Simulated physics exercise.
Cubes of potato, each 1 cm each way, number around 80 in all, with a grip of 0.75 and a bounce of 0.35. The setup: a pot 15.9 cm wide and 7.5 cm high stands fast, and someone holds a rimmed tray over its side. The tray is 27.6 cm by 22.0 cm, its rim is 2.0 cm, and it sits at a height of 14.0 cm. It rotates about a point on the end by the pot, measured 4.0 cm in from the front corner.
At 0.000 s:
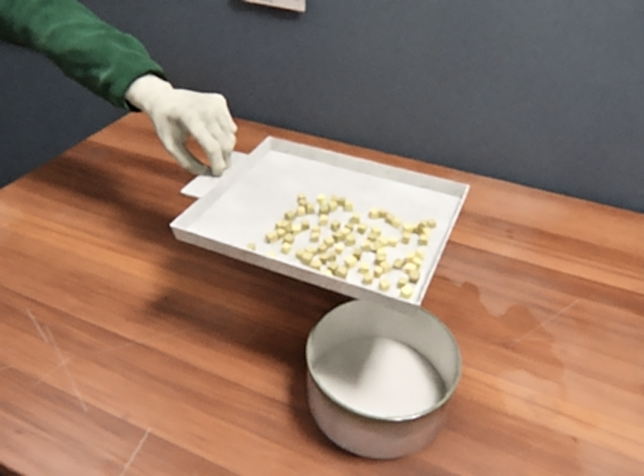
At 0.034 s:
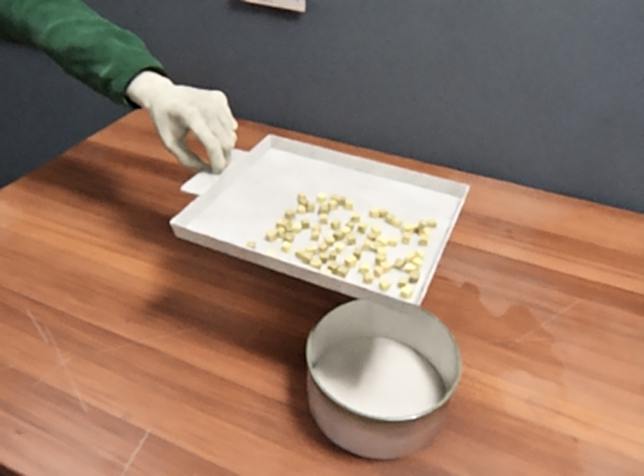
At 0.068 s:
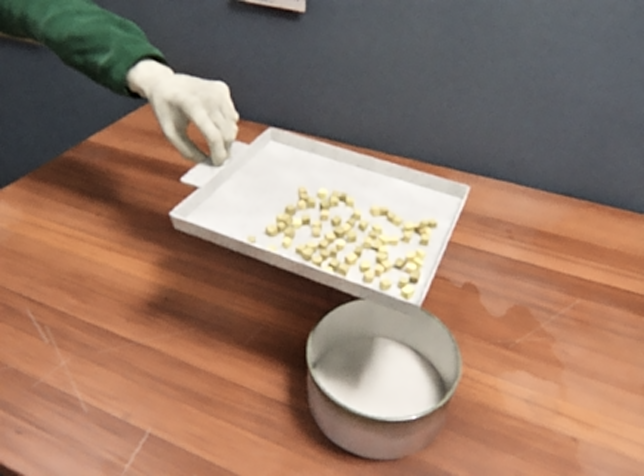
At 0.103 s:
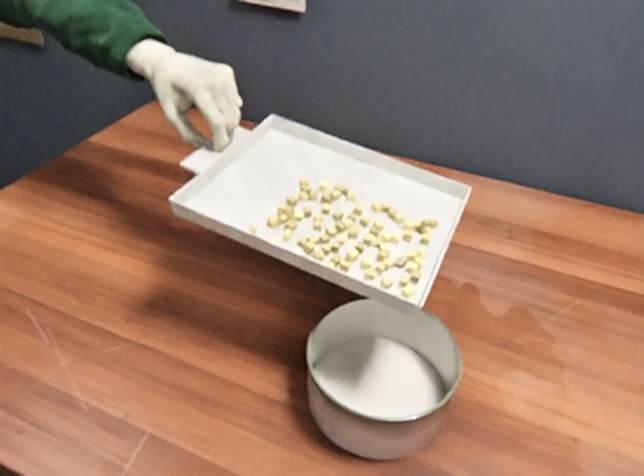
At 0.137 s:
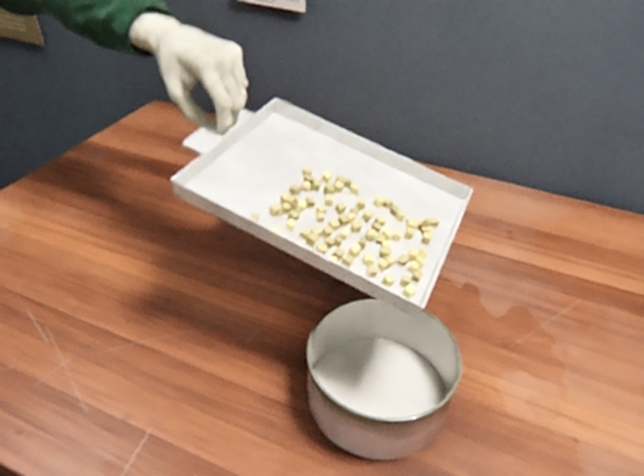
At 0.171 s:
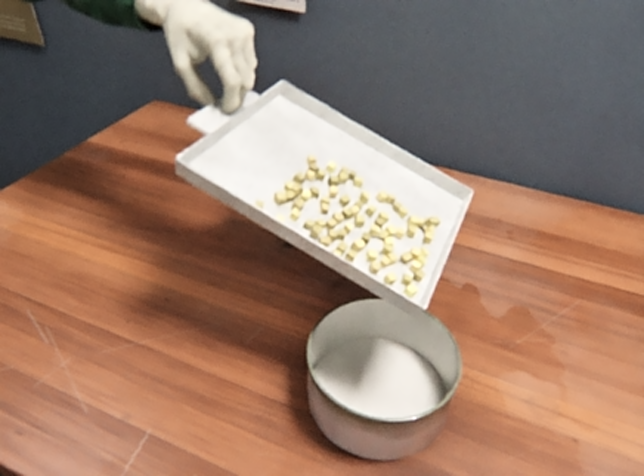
On a wooden table, a gloved hand raises a tray of yellowish cubes beside a pot.
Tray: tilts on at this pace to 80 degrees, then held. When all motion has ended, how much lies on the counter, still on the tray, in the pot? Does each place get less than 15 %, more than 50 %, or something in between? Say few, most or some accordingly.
Counter: Most. Tray: Some. Pot: Few.
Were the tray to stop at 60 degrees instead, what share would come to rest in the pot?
Around 5 per cent, then.
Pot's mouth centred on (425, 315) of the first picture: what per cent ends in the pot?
Roughly 35 per cent.
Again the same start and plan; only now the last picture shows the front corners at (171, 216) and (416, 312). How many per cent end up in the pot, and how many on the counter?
In the pot: 40 per cent; on the counter: 5 per cent.
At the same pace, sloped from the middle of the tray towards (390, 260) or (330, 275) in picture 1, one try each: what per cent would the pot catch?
Approximately 20 percent, then 70 percent.
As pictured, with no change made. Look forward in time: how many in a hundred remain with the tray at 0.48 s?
Something like 100 percent, roughly.
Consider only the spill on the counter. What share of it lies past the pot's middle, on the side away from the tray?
Around 100 per cent, give or take.
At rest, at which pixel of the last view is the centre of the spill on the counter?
(539, 369), about.
After 0.36 s, tilt 51 degrees; the tray holds 100 %, the pot 0 %.
After 0.48 s, tilt 72 degrees; the tray holds 100 %, the pot 0 %.
After 0.74 s, tilt 80 degrees; the tray holds 35 %, the pot 0 %.
At rest (2.0 s), counter 70 %, tray 25 %, pot 5 %.
